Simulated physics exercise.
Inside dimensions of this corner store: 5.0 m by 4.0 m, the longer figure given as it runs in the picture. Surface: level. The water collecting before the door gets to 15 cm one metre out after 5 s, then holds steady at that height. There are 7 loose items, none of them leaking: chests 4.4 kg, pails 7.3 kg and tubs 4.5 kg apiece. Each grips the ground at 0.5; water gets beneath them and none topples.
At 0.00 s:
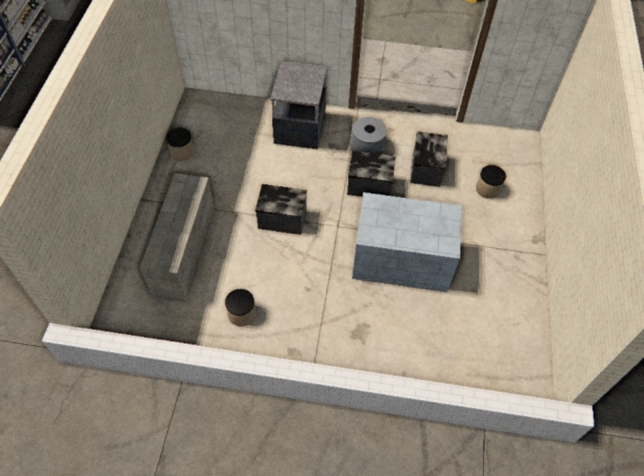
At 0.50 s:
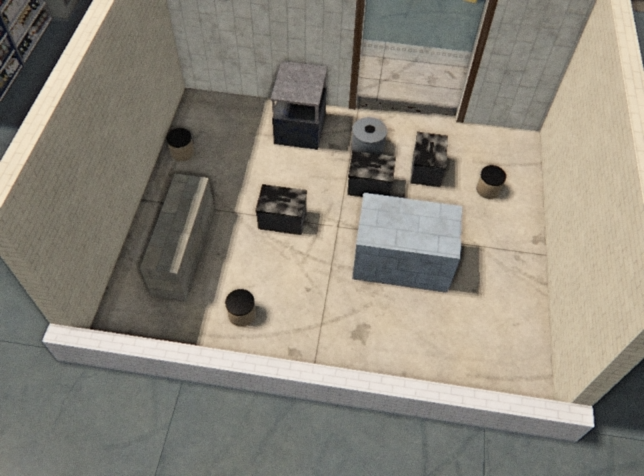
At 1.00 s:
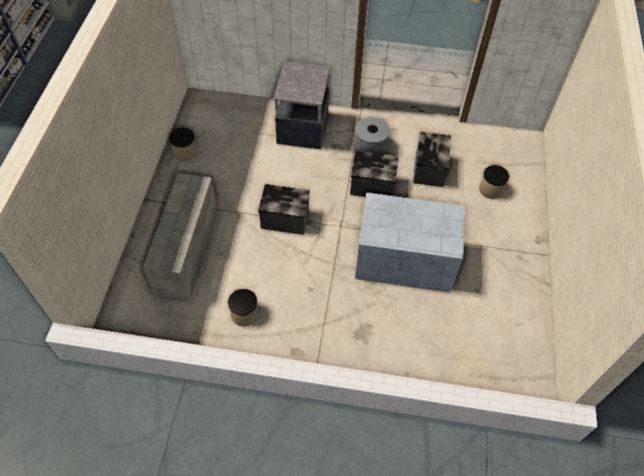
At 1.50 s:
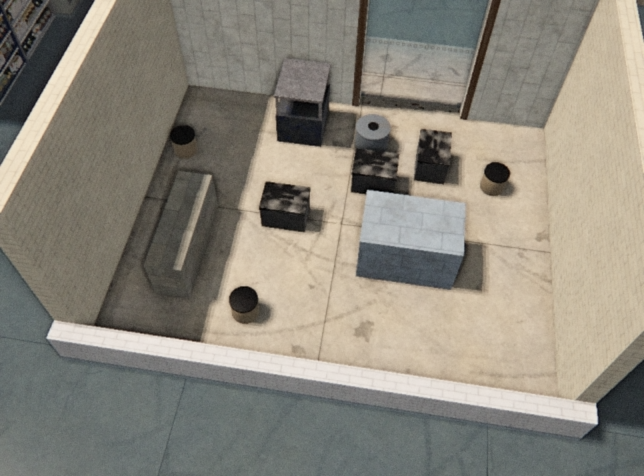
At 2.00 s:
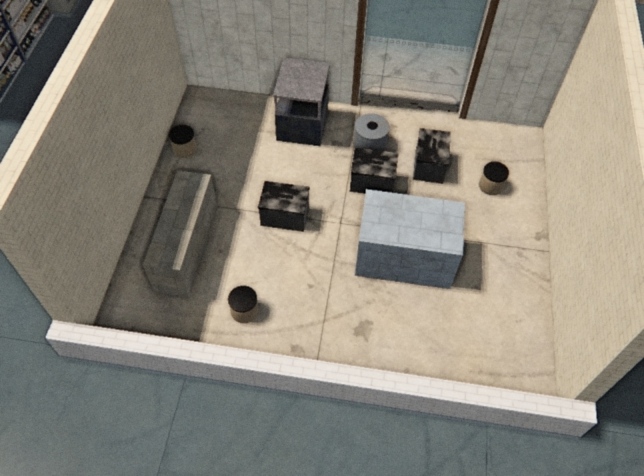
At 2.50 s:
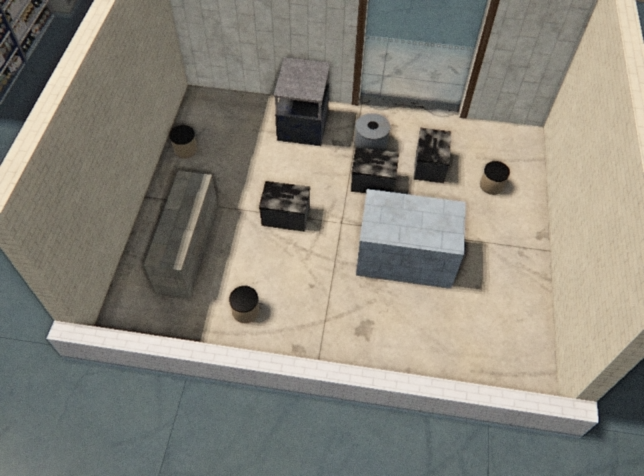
A pale blue-grey chest sat among dark boxes and small round pails in a walled room and barely shifted in view, while the ground outside turned from grey-brown to blue-grey, including beyond the doorway.
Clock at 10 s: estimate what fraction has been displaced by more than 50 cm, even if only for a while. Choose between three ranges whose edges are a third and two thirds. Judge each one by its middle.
The range is the middle one, a third to two thirds.
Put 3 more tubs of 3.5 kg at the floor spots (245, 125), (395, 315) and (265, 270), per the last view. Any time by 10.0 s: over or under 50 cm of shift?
Taking them in the given order: Smaller, then smaller, then greater.
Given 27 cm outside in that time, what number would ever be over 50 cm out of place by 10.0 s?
With that change, 6 of them.
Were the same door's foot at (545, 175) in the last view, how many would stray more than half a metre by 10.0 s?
So the tally would be 5.
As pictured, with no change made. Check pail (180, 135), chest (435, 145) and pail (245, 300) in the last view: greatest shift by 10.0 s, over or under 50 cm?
In that order: Below the mark, above the mark, below the mark.
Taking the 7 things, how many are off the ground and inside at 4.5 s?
At that time, 0.
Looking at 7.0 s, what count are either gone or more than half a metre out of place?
The answer is 4.
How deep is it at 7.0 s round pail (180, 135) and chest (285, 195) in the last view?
Depth approx. 0 cm / 2 cm.
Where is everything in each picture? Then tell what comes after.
The first frame shows a chest at (281, 200), on the bottom; a pail at (179, 137), on the bottom; 0.0 m2 under water; 0 of 7 have shifted.
The second frame shows a chest at (281, 200) rests on the ground; a pail at (179, 137) rests on the ground; 0.0 m2 under water; 0 of 7 have shifted.
The third frame shows a chest at (284, 200) rests on the ground; a pail at (182, 137) rests on the ground; 0.0 m2 under water; 0 of 7 have shifted.
The fourth frame shows a chest at (285, 197), on the bottom; a pail at (182, 134), on the bottom; 0.0 m2 under water; 0 of 7 have shifted.
The fifth frame shows a chest at (284, 197) rests on the ground; a pail at (181, 134), on the bottom; 0.0 m2 under water; 0 of 7 have shifted.
The sixth frame shows a chest at (285, 197), on the bottom; a pail at (182, 134) rests on the ground; 0.0 m2 under water; 0 of 7 have shifted.
After 3.5 s 0 of 7 are over 50 cm from their spots; 0 afloat.
After 4.5 s 0 of 7 are over 50 cm from their spots; 0 afloat.
After 7.0 s 4 of 7 are over 50 cm from their spots; 2 afloat.
After 10.0 s 4 of 7 are over 50 cm from their spots, and 4 have been at some point; 3 afloat.
